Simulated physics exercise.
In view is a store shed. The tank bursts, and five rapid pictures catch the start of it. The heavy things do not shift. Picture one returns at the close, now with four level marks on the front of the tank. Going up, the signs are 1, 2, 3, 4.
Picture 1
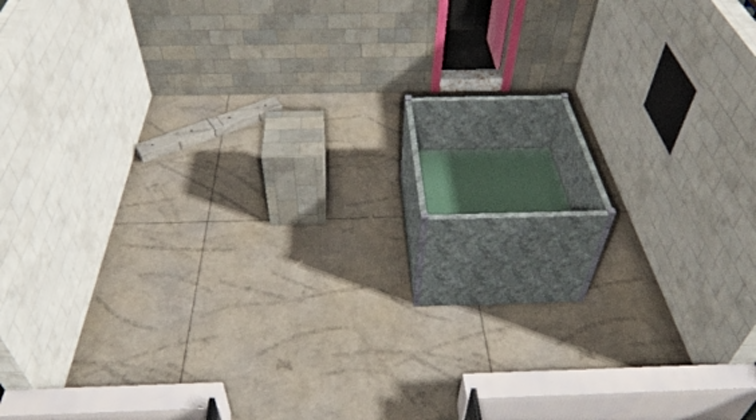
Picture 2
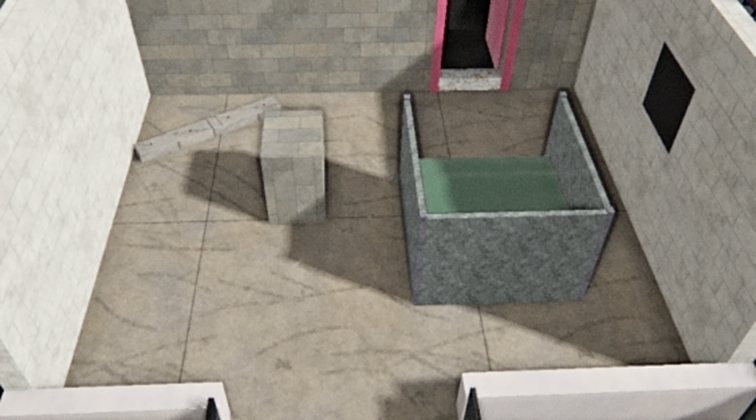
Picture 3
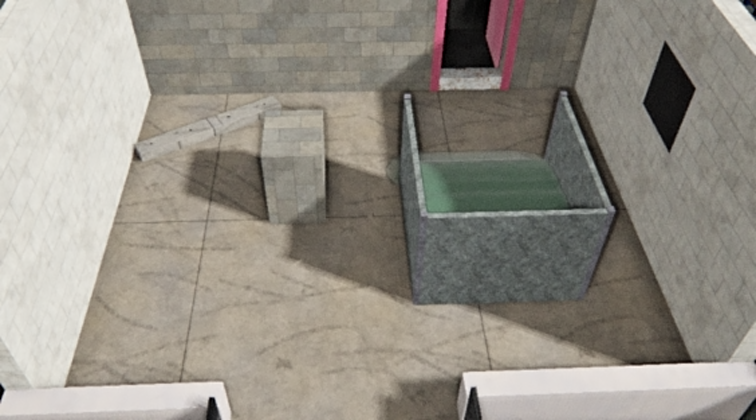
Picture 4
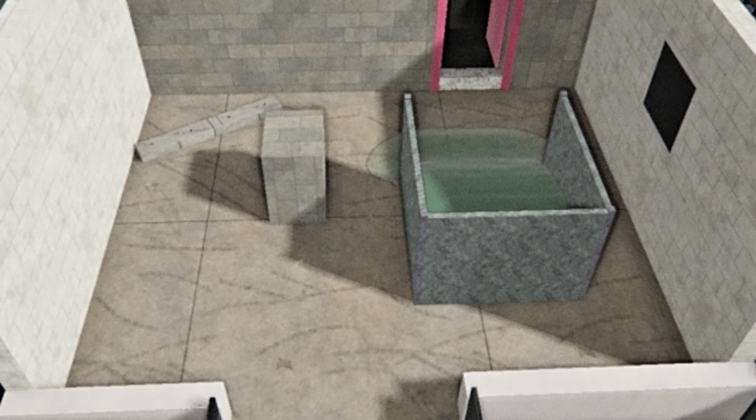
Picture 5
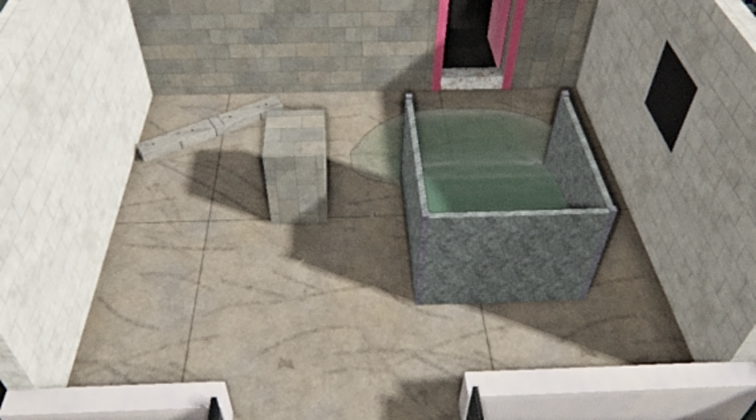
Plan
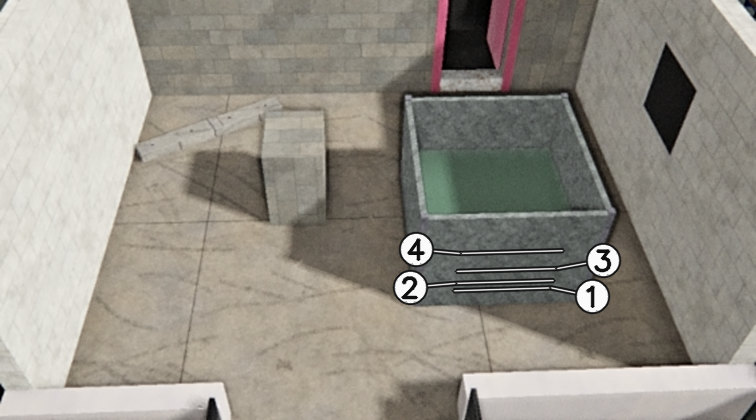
Store shed with a grey tank losing its back wall, greenish water spreading out over the floor behind and to the left.
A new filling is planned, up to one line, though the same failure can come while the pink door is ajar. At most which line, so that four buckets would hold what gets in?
Mark 2.
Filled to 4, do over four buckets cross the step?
Yes.
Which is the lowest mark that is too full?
Mark 3.
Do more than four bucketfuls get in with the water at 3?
Yes, it does.
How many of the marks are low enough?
Two of them.
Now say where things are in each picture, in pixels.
Water in the tank at rest, its middle at (492, 200); foot of the pink doorway at (470, 91); open gate at (344, 375).
Water covers 2 % of the ground, its front hidden from here.
Water covers 4 % of the ground, its front hidden from here.
Water covers 8 % of the ground, its front hidden from here.
Water covers 13 % of the ground and shows as far out as (377, 132).
On the marked copy, 1 at (502, 289); 2 at (504, 281); 3 at (507, 269); 4 at (511, 252); from the bottom up 1, 2, 3, 4.
Choosing 1, nothing gets over.
Choosing 2, a bucket or two gets in.
Choosing 3, about 11 bucketfuls get in.
Choosing 4, dozens of bucketfuls pour in.
